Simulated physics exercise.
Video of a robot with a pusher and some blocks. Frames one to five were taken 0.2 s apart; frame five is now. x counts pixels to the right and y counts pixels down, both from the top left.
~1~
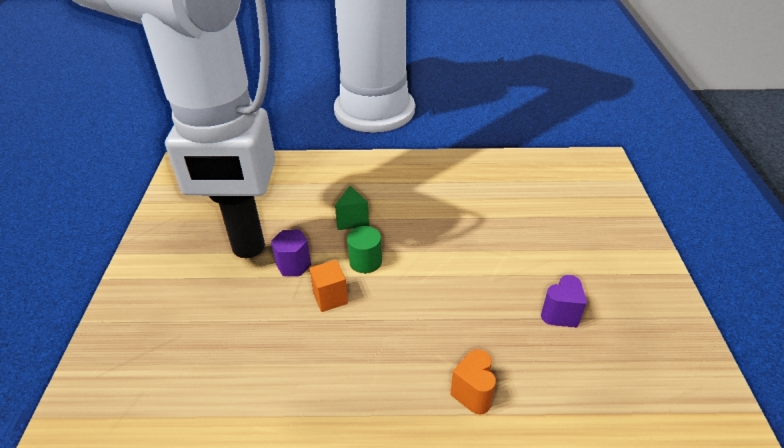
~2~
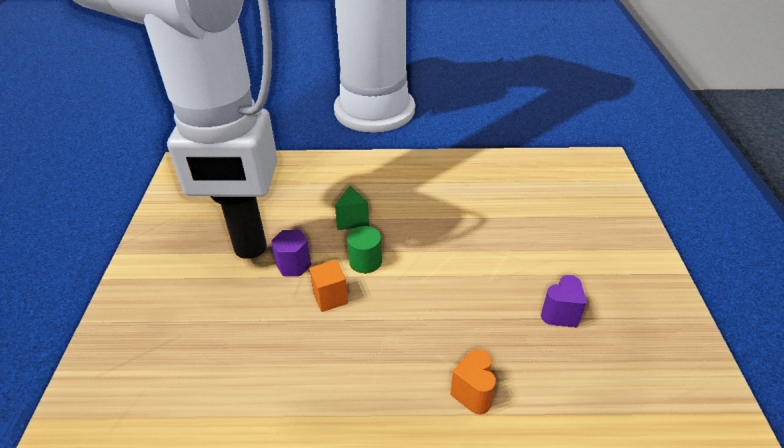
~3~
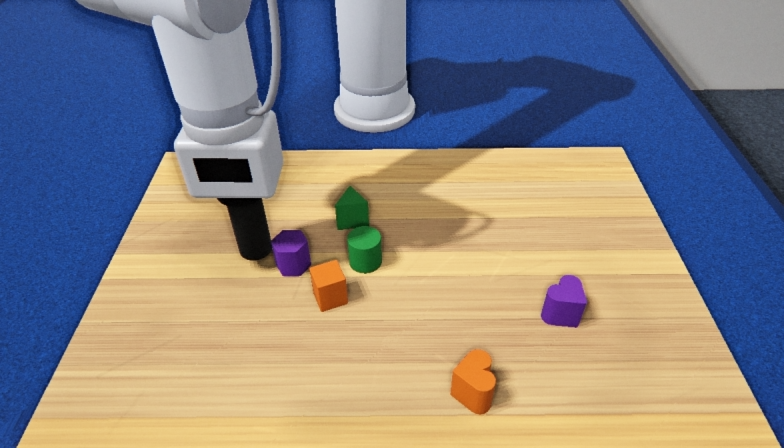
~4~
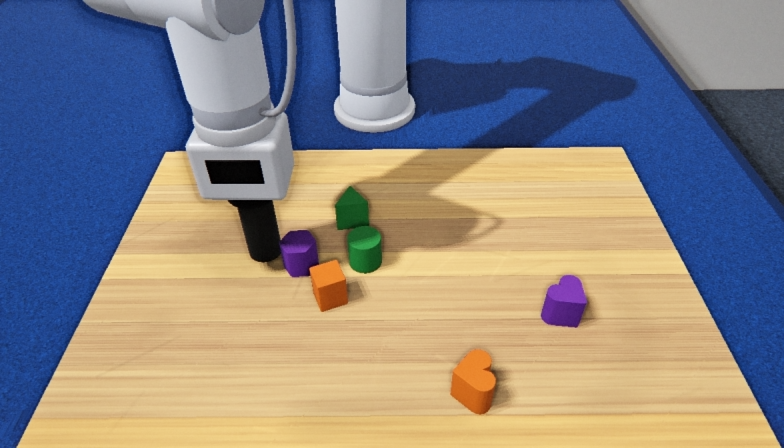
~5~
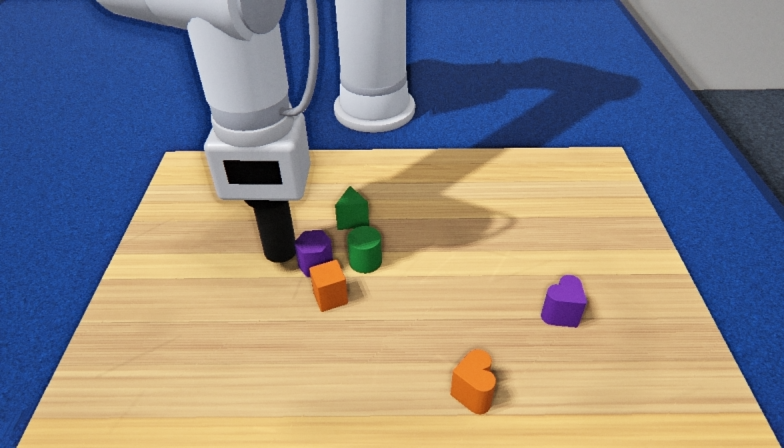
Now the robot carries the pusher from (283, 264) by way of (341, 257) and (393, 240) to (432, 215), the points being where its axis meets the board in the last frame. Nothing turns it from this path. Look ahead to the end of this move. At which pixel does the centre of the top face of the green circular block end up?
At the end it should sit near (412, 242).
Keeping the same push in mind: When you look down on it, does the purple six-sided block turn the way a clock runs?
Yes, that is how it ends up.
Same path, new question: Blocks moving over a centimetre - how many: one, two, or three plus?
I expect two blocks to move.
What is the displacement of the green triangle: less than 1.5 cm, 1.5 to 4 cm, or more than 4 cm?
Short: Under 1.5 cm.
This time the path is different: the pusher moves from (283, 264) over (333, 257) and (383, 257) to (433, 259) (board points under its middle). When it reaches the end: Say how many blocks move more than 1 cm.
I expect two blocks to be moved by more than 1 cm.
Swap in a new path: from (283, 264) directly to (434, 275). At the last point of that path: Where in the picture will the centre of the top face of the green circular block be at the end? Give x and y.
The point I'd pick in the picture is (457, 209).
What follows on the original path. One third of the way, pusher at (340, 245); purple six-sided block at (366, 245), turned 55° clockwise; green circular block at (401, 240).
Two thirds of the way, pusher at (393, 227); purple six-sided block at (378, 247), turned 95° clockwise; green circular block at (412, 242).
At the end, pusher at (433, 203); purple six-sided block at (378, 247), turned 95° clockwise; green triangle unmoved; green circular block at (412, 242).
